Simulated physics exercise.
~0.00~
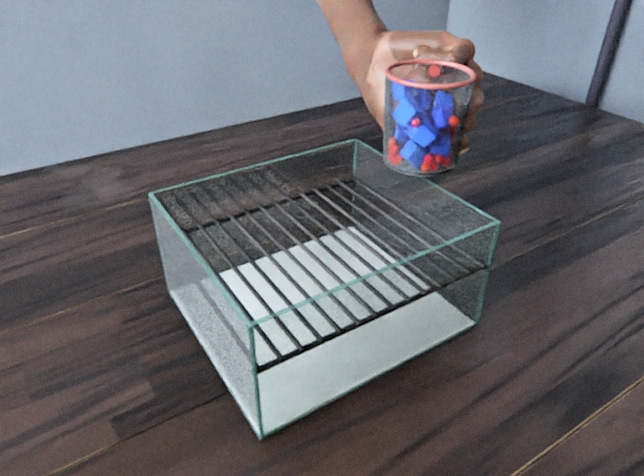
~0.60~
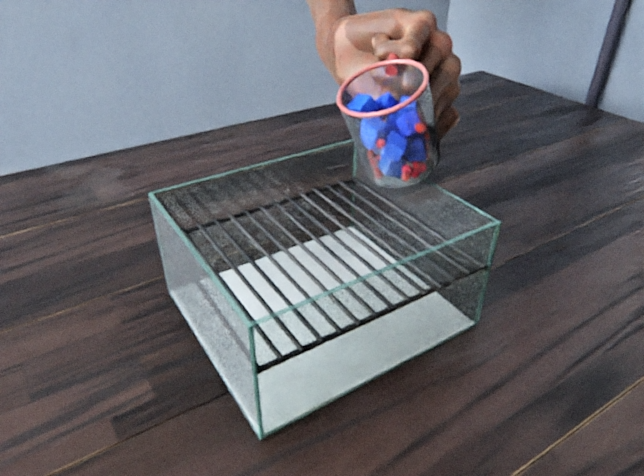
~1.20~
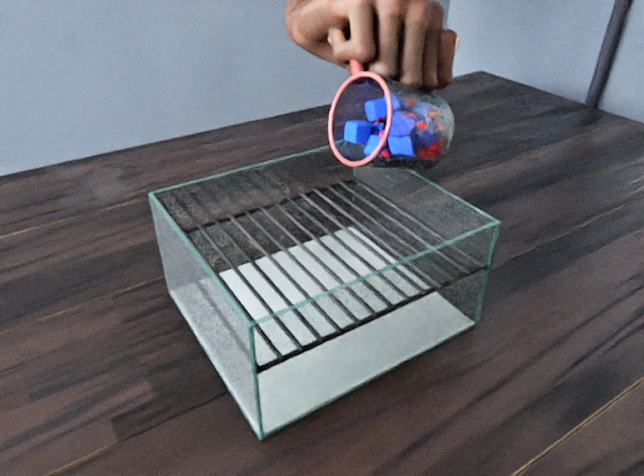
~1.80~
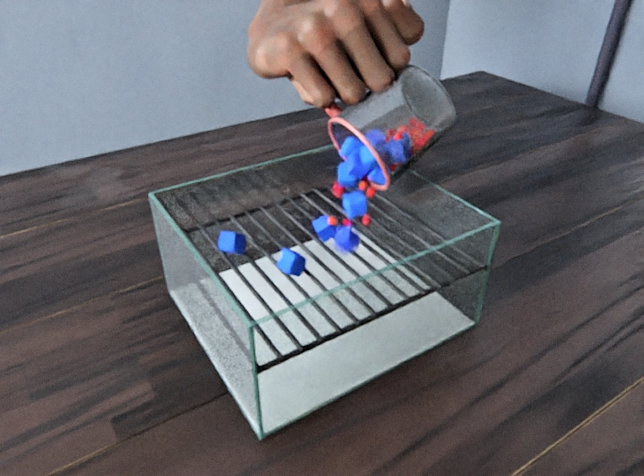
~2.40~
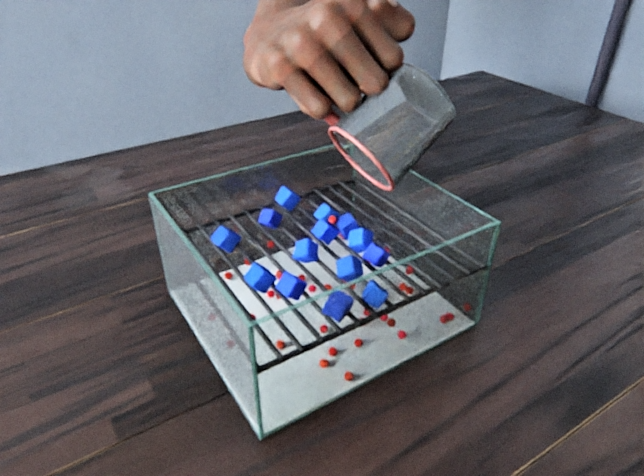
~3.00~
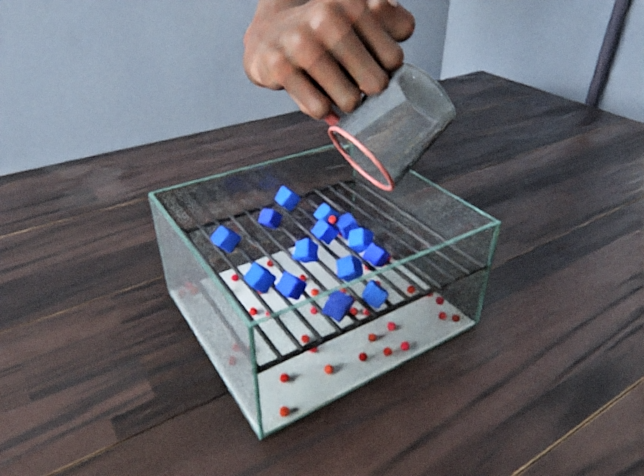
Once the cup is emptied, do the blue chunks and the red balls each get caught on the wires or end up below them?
The blue chunks get caught on top of the wires. The red balls, all but a few, end up below on the floor of the box.
